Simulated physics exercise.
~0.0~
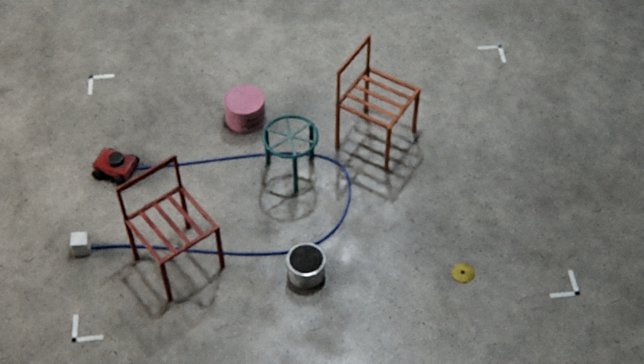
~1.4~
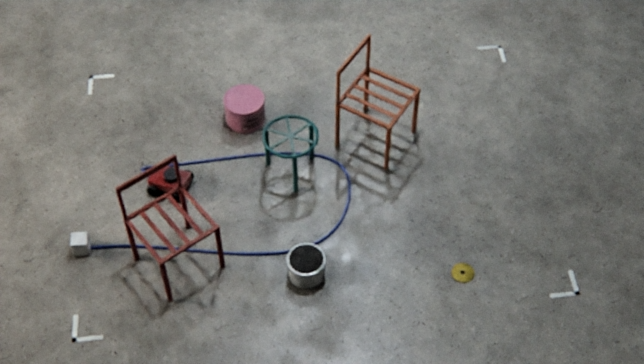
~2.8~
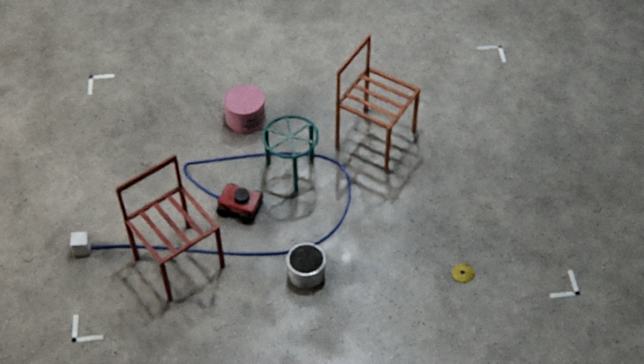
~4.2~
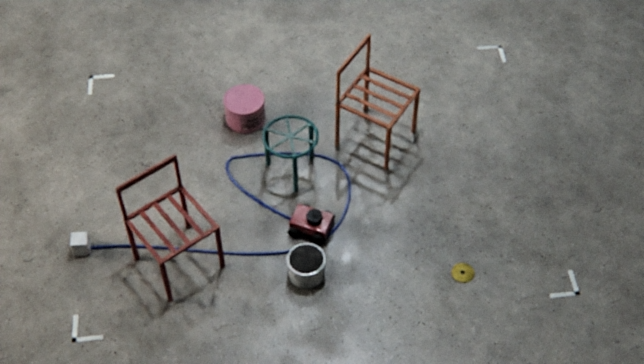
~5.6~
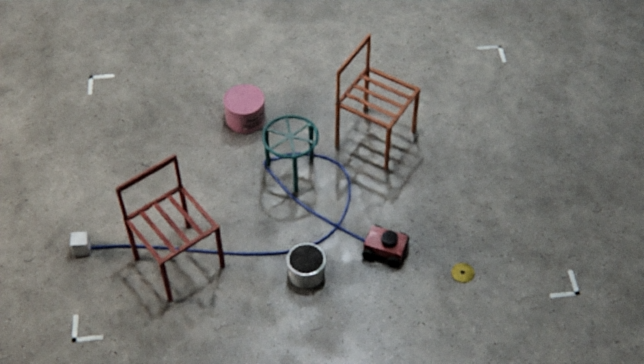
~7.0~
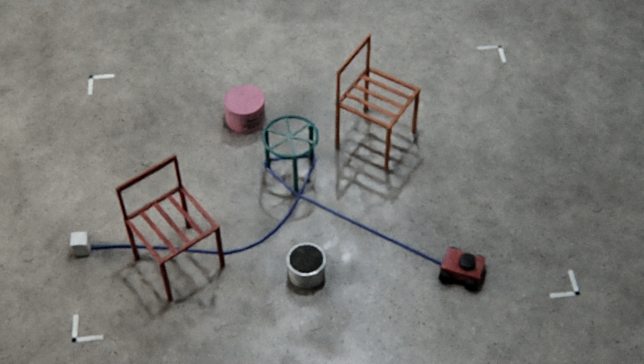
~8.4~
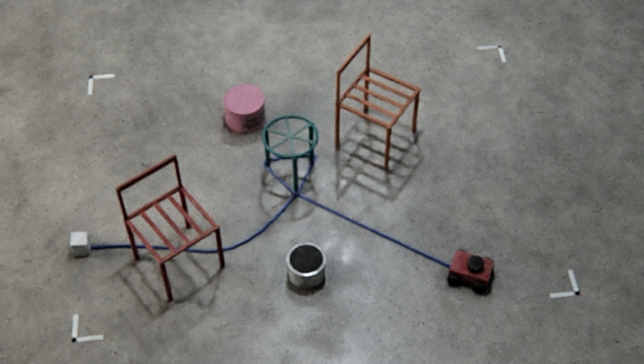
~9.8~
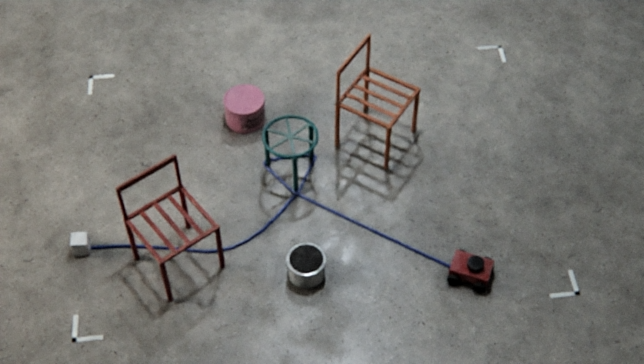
A red cart drives right to the yellow mark and stops, its blue lead trailing behind.
